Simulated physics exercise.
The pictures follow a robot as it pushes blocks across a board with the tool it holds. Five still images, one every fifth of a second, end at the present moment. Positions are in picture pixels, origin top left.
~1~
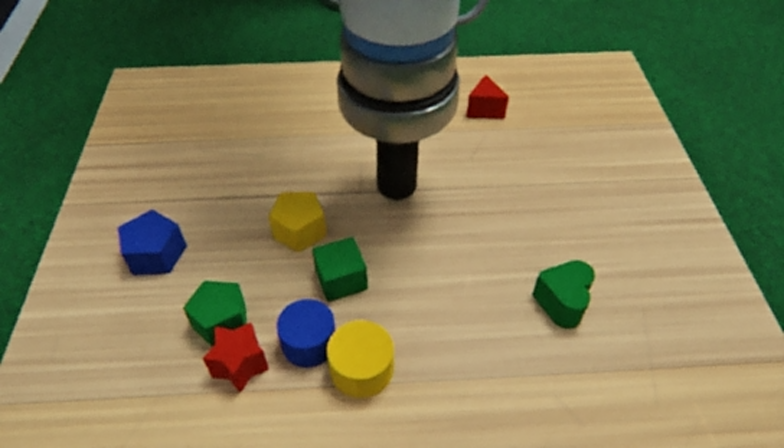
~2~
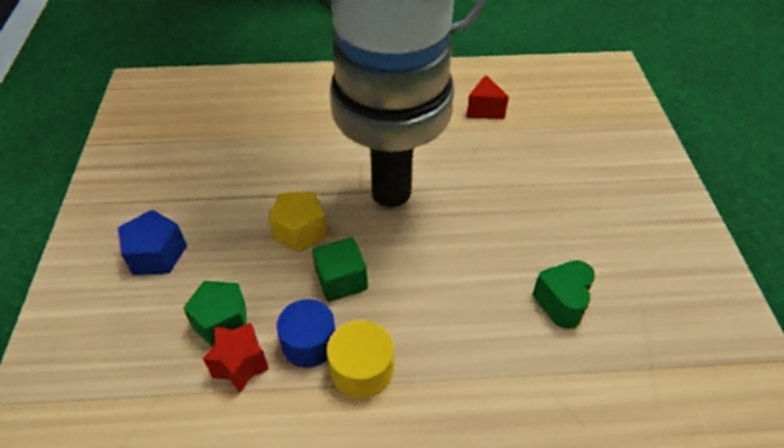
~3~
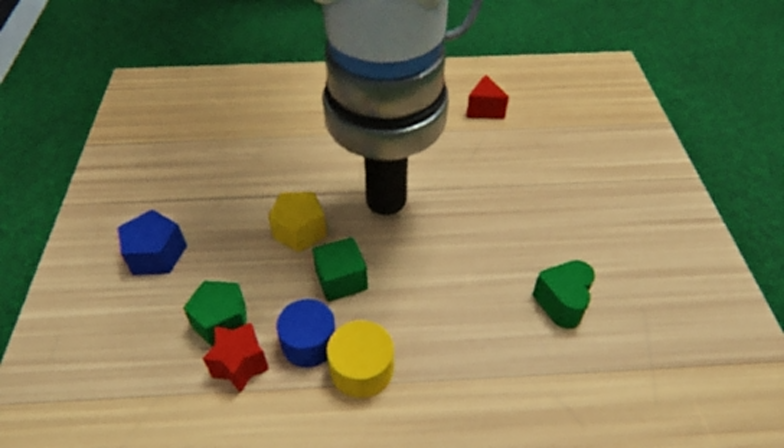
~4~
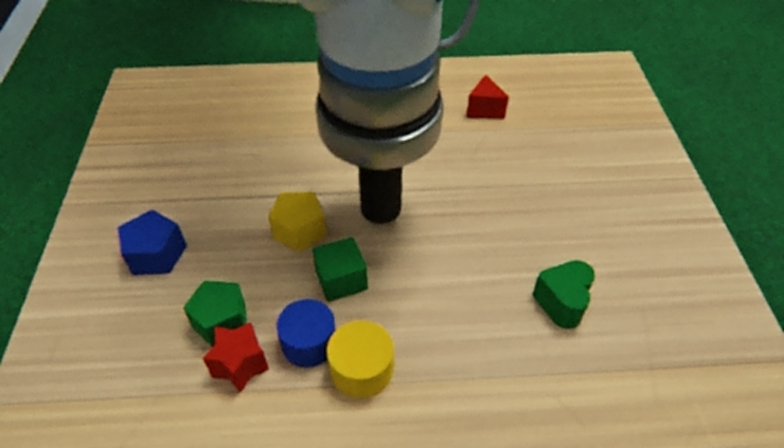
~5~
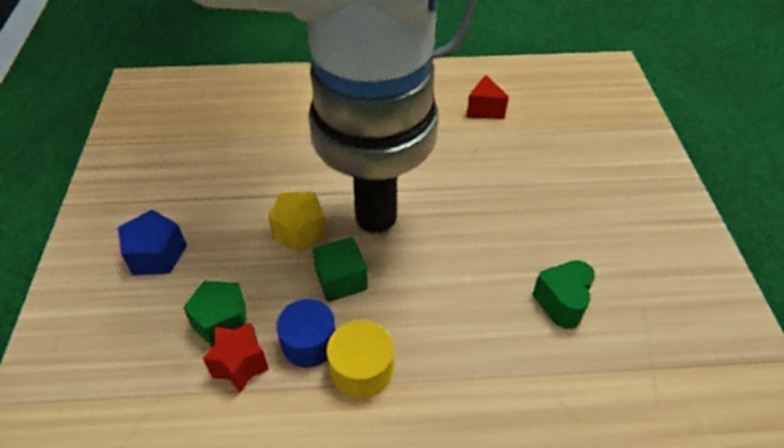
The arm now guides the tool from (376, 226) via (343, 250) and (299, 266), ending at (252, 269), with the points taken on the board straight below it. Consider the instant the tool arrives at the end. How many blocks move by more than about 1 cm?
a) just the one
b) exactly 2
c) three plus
Choice a: Just the one.
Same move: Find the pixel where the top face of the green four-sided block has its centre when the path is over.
About (315, 282).
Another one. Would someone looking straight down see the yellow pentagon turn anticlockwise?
Answer: No.
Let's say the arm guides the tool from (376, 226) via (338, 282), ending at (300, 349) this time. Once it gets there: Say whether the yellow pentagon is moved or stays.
It stays.
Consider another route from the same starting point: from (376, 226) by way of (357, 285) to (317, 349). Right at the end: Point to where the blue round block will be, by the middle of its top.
Most likely (262, 371).
The first path, step by step. One third of the way, tool at (341, 243); green four-sided block at (329, 271), turned 15° anticlockwise.
Two thirds of the way, tool at (297, 258); yellow pentagon at (292, 207), turned 15° clockwise; blue round block at (304, 326); green four-sided block at (315, 282), turned 65° anticlockwise.
At the end, tool at (250, 262); green pentagon in place; yellow pentagon at (291, 207), turned 20° clockwise; blue round block at (305, 326); green four-sided block at (315, 282), turned 65° anticlockwise.
